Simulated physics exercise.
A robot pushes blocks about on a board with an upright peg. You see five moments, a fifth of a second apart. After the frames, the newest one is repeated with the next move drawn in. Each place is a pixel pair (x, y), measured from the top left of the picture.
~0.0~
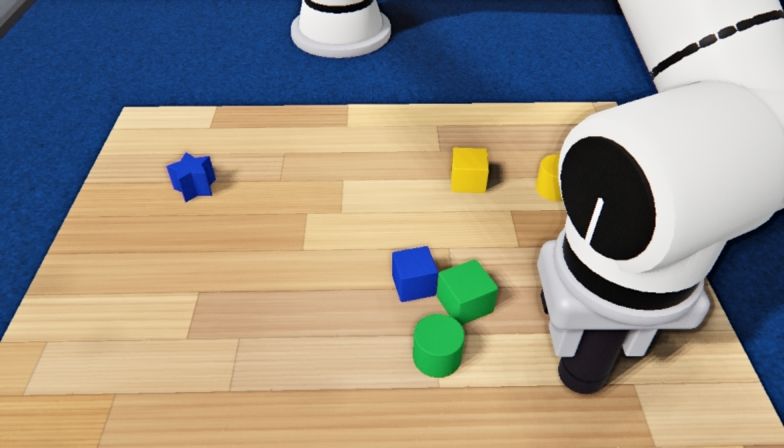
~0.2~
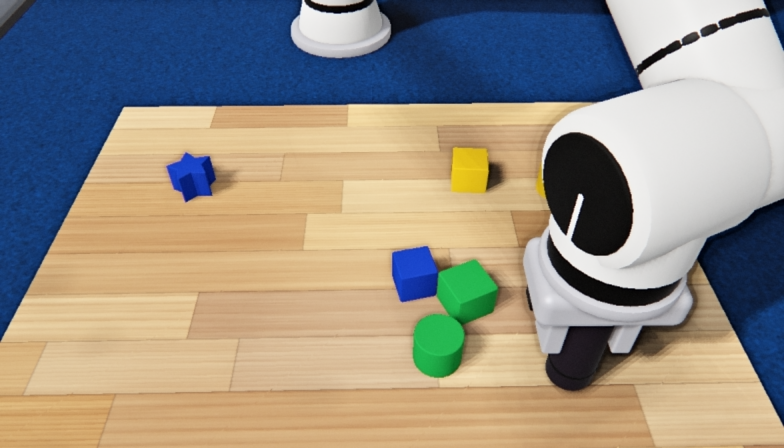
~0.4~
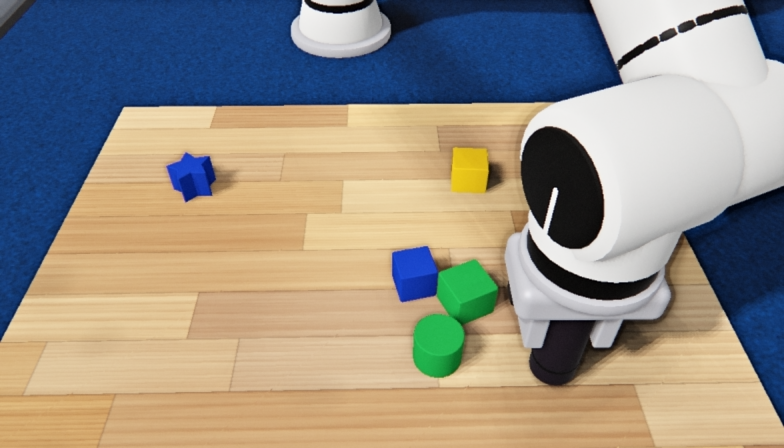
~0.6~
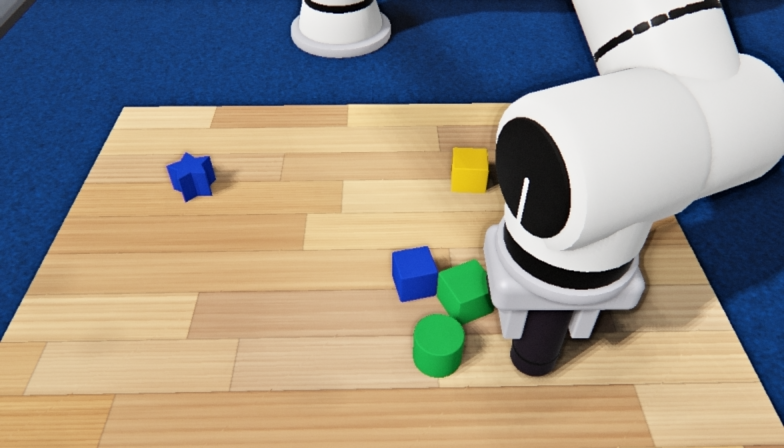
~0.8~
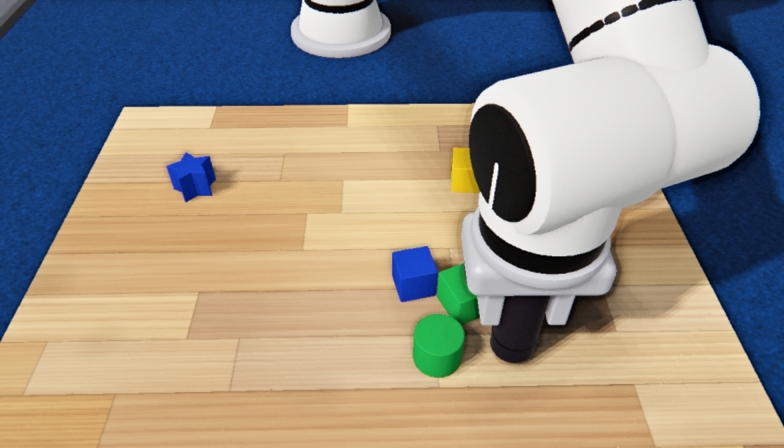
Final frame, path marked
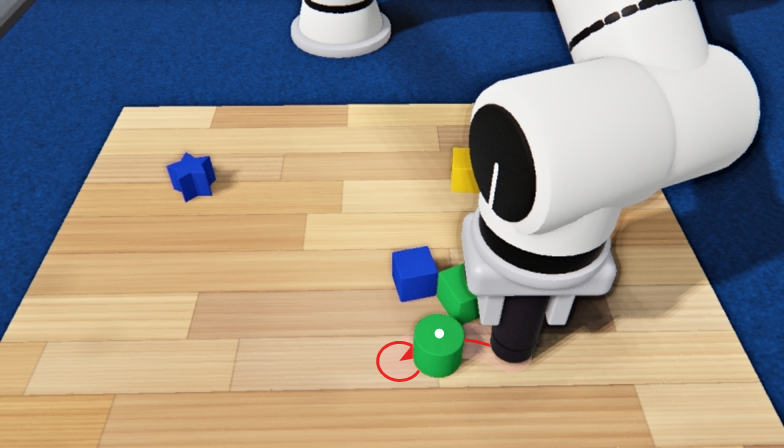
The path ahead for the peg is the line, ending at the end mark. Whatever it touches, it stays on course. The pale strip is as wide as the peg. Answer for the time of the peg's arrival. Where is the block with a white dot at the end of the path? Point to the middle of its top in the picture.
It is at (367, 370).
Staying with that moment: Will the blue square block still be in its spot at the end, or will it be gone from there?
It holds its position.
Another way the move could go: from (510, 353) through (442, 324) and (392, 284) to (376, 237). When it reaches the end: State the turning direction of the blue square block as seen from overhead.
It twists clockwise.
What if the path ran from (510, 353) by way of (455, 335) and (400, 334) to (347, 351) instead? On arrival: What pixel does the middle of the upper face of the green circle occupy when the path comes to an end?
The answer is (381, 359).
The line goes from (510, 353) through (471, 341) and (433, 343) to (400, 361); the dot is on the green circle.
The first path, step by step. Halfway along, peg (452, 332); green circle (416, 339); green square block (465, 278), turned 15° clockwise.
At the end, peg (400, 354); blue square block unmoved; green circle (366, 370); green square block (465, 278), turned 15° clockwise.
